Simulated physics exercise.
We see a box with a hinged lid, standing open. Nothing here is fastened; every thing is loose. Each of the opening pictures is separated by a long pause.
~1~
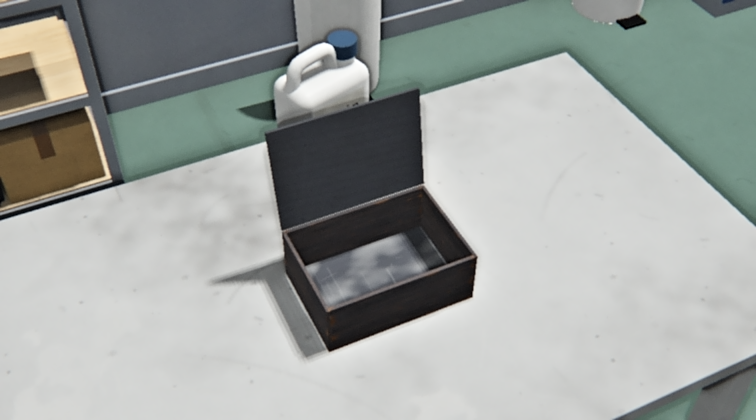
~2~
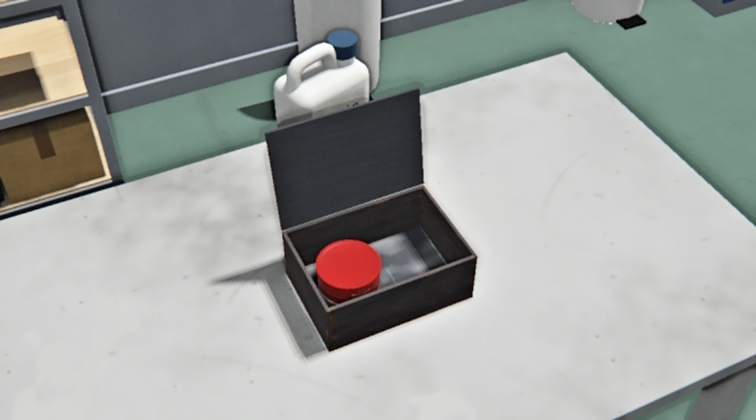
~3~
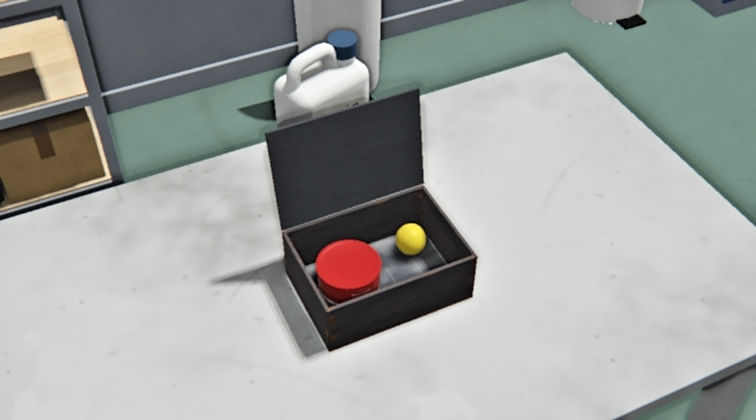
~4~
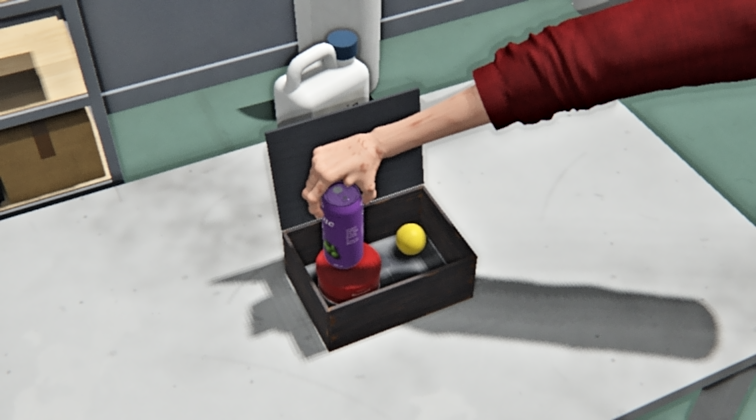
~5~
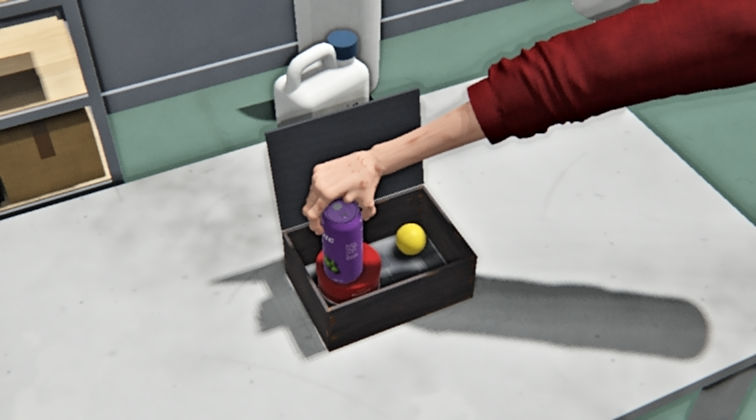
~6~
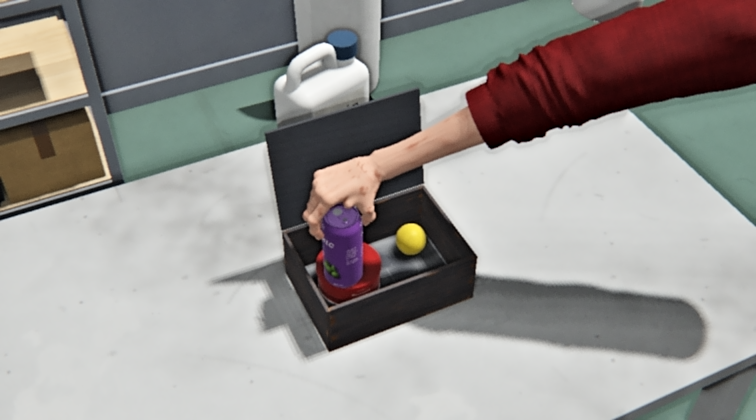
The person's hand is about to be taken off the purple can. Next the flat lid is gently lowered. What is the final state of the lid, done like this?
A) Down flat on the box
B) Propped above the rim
Propped above the rim (B).
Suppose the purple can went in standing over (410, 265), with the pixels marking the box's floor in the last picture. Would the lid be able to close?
Then it comes fully down.
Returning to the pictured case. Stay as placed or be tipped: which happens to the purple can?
Well, it ends up skewed.
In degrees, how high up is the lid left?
Angle: About 20°.
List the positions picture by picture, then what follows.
The last thing is not in view yet, in the first frame.
The last thing is not in view yet, in the second frame.
The last thing is not in view yet; yellow lemon (411, 239), in the third frame.
On its way; purple can (343, 227); yellow lemon (411, 239), in the fourth frame.
On its way; purple can (343, 242); yellow lemon (411, 239), in the fifth frame.
Put in, still held; purple can (343, 247); yellow lemon (411, 239), in the sixth frame.
Then, 1.20 s after the last picture, lid 81° above the rim.
Then, 1.80 s after the last picture, lid 50° above the rim; purple can tipped 9° from how it was near (344, 252).
Then, 2.10 s after the last picture, lid 28° above the rim; purple can tipped 43° from how it was near (340, 281).
Then, 3.80 s after the last picture, lid 22° above the rim; purple can tipped 59° from how it was near (336, 282).
At rest, lid 22° above the rim; tipped over in the box, purple can; the other 2 in place. Seen from the same camera at the end, purple can near (336, 282).
